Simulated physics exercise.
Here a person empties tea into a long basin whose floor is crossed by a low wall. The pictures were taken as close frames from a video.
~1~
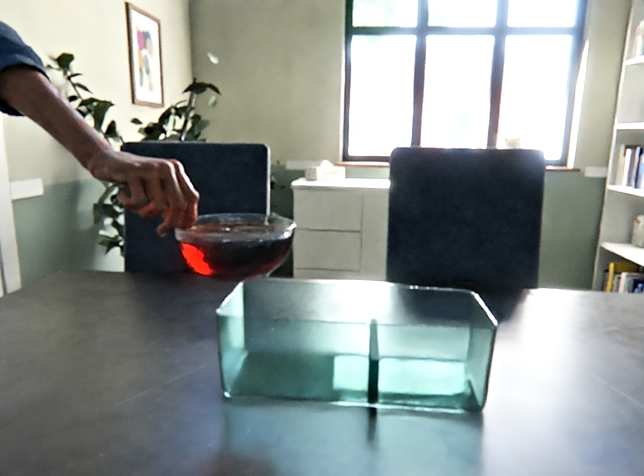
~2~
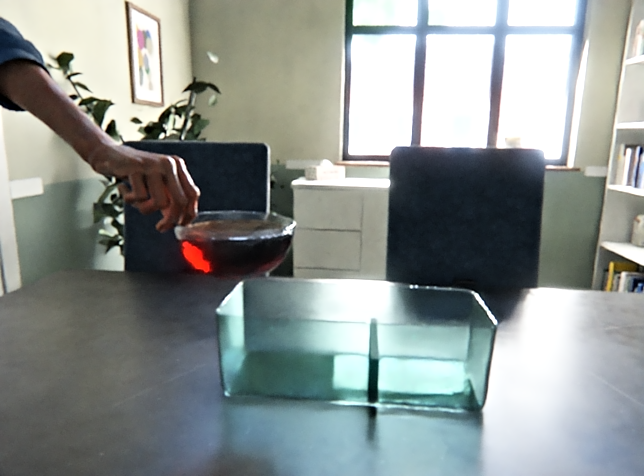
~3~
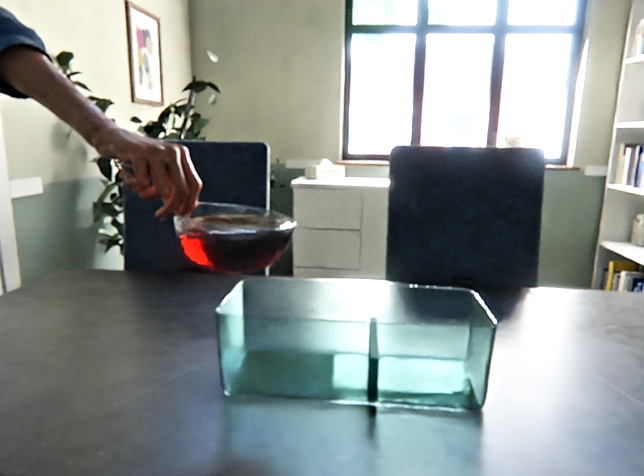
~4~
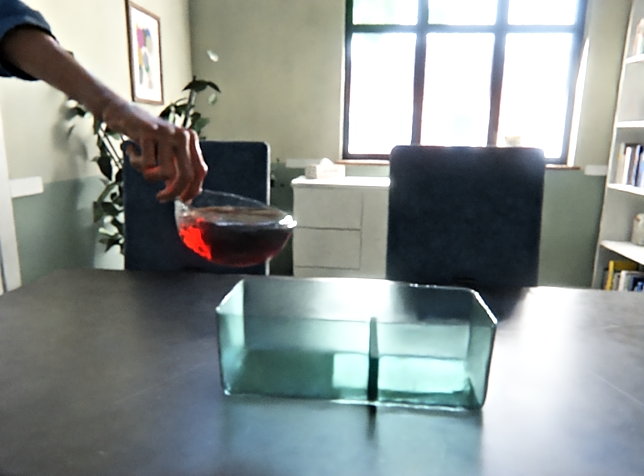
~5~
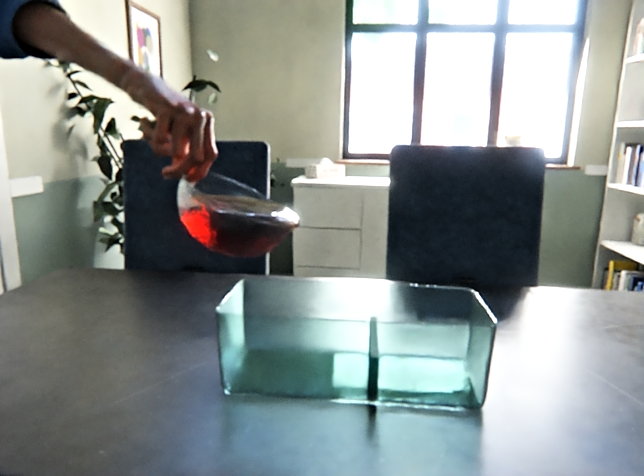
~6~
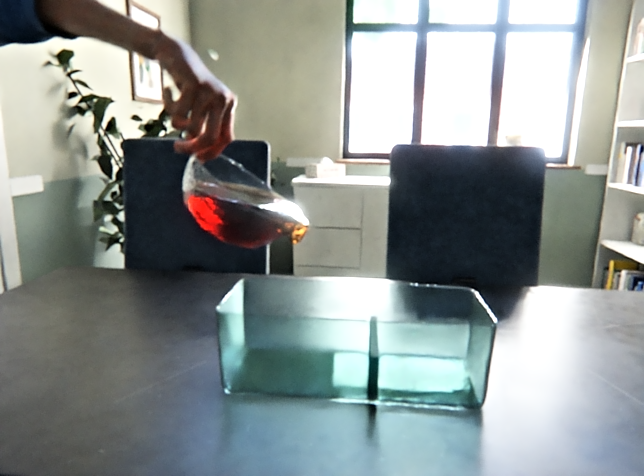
A hand held a clear glass bowl of reddish tea above a long glass basin with a low wall across its floor, then gradually tilted it rightward until the tea reached the lip.
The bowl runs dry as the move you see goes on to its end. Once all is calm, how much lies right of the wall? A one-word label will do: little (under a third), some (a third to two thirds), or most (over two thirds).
Some.
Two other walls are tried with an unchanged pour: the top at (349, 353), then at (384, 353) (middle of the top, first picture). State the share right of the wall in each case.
That'd be about 65 percent for the first and about 40 percent for the other.
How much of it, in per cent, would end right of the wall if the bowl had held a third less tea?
Some 35 parts in a hundred.
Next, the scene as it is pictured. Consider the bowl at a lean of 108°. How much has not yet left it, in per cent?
Around 10 in a hundred has not poured out yet.
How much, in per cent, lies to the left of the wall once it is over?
I'd say close to 45 per cent.
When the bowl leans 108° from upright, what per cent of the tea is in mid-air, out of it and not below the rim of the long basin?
60 per cent.
A moment on, the bowl is tipped right over and 10 per cent is still to pour, 21 is left of the wall and 9 right of it.
Next, the bowl is tipped right over and 0 per cent is still to pour, 35 is left of the wall and 52 right of it.
Then the bowl is tipped right over and 0 per cent is still to pour, 40 is left of the wall and 43 right of it.
Later the bowl is tipped right over and 0 per cent is still to pour, 45 is left of the wall and 50 right of it.
At rest 45 per cent lies left of the wall, 50 right of it and 5 outside.
